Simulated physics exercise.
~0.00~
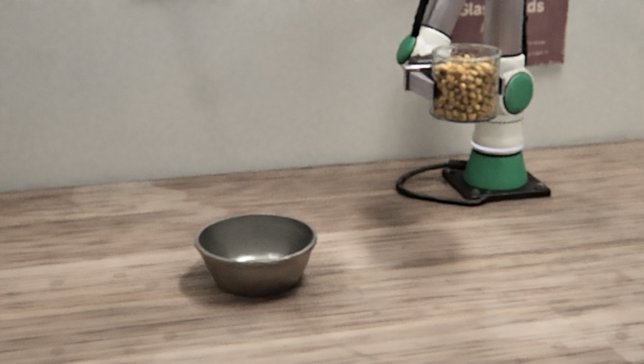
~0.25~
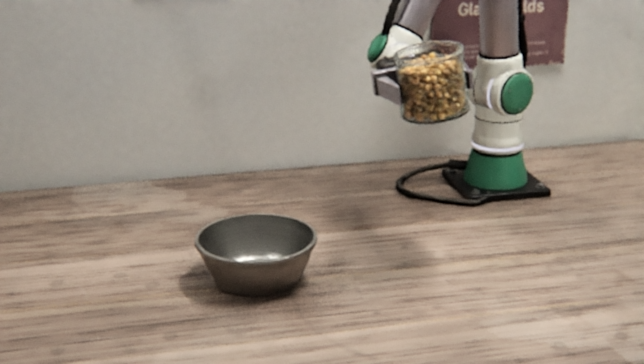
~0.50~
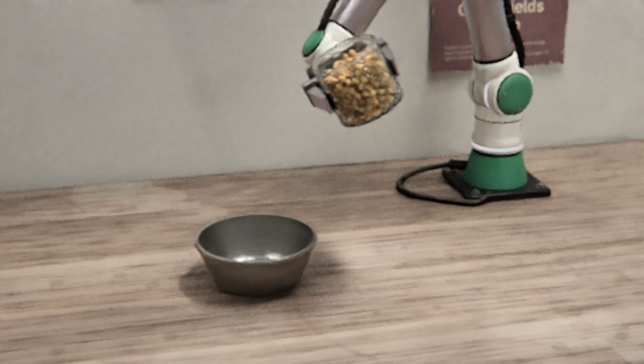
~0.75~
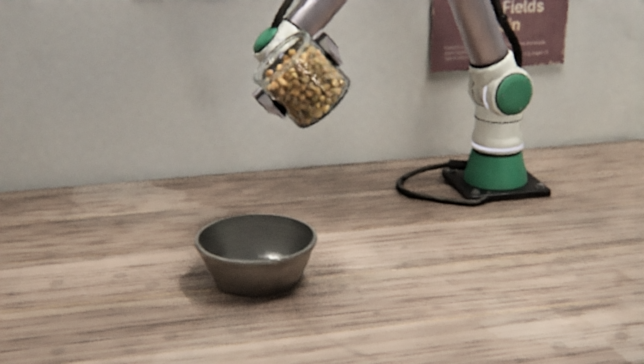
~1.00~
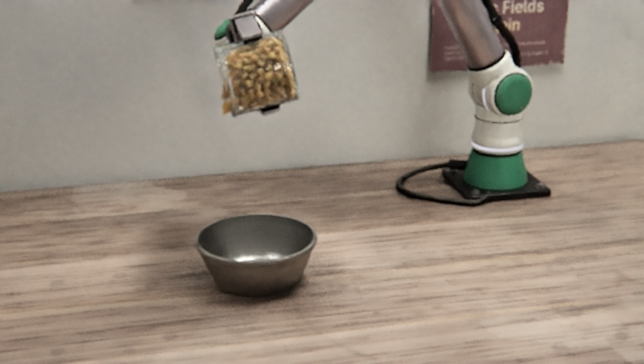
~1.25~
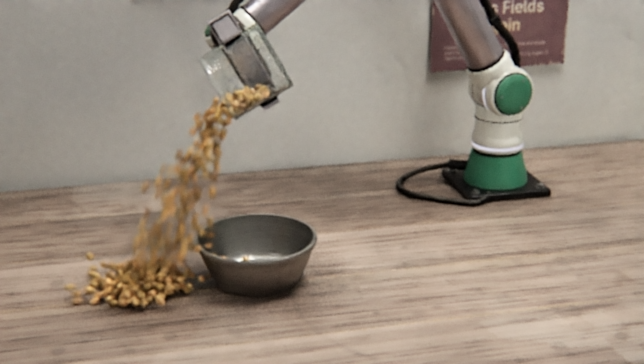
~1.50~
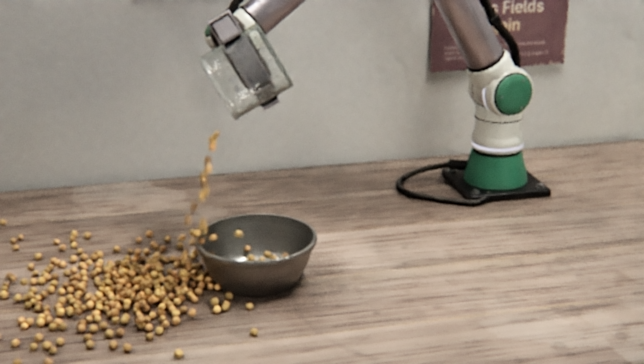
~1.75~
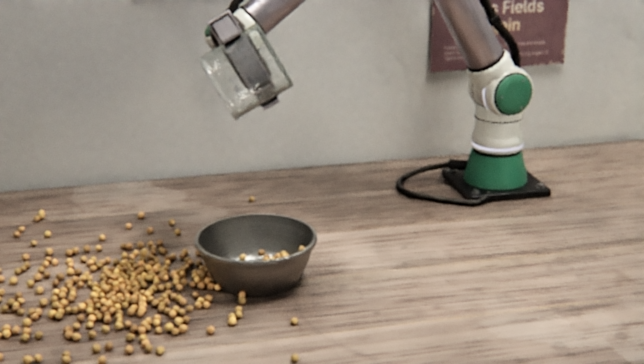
On a wooden table against a pale wall, a robot arm carried a clear tumbler of dried chickpeas left and tipped it above a grey bowl, but most spilled onto the tabletop beside it, leaving only a few inside the bowl.
